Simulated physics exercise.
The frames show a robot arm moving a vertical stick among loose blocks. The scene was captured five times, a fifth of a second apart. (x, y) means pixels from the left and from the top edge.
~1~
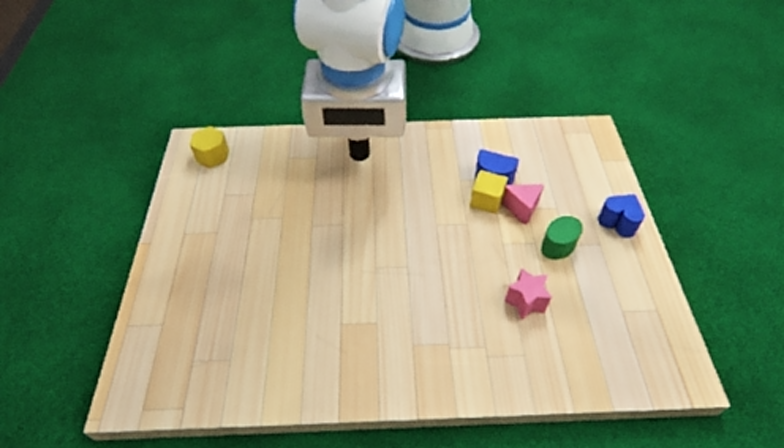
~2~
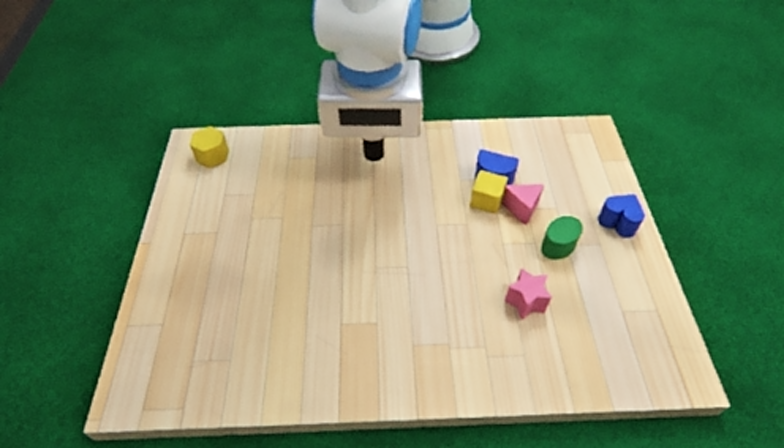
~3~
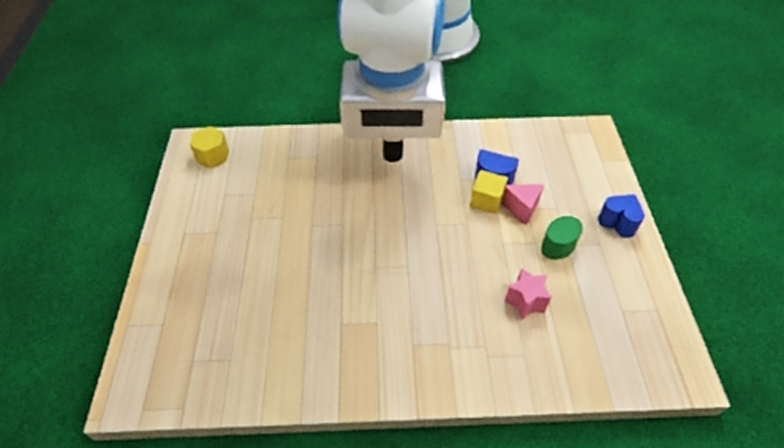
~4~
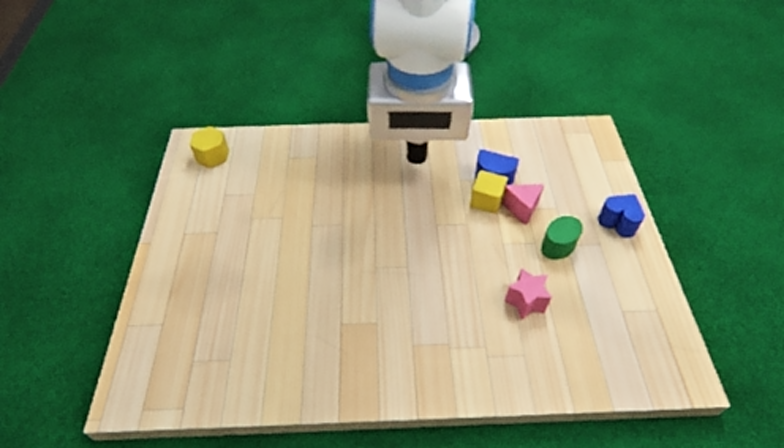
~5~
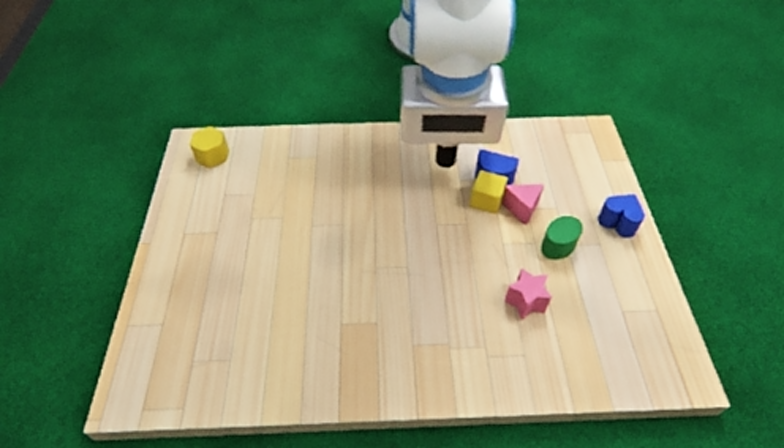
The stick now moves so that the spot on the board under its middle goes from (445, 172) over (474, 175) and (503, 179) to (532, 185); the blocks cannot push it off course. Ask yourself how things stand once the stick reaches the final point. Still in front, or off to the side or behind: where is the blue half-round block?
Still in front.
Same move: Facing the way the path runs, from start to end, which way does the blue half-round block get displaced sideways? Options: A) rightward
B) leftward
My answer is option A.
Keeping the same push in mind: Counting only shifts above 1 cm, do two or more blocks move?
Short answer: No.
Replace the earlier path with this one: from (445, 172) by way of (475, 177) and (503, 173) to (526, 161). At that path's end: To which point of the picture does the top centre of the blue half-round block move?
Around pixel (549, 161).
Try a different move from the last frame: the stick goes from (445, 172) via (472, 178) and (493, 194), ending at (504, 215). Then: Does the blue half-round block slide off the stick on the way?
The answer is yes.
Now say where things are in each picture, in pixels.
The first picture shows lower end of the stick at (360, 154), tops of blocks, yellow four-sided block at (490, 183), blue half-round block at (497, 161).
The second picture shows stick at (374, 155), blocks as before.
The third picture shows stick at (393, 156), blocks as before.
The fourth picture shows stick at (417, 157), blocks as before.
The fifth picture shows stick at (446, 161), yellow four-sided block at (490, 183), blue half-round block at (497, 161).
What follows on the original path. One third of the way, stick at (476, 164); blue half-round block at (507, 163).
Two thirds of the way, stick at (506, 168); blue half-round block at (537, 170), turned 15° clockwise.
At the end, stick at (535, 174); yellow four-sided block not moved; blue half-round block at (566, 179), turned 25° clockwise.
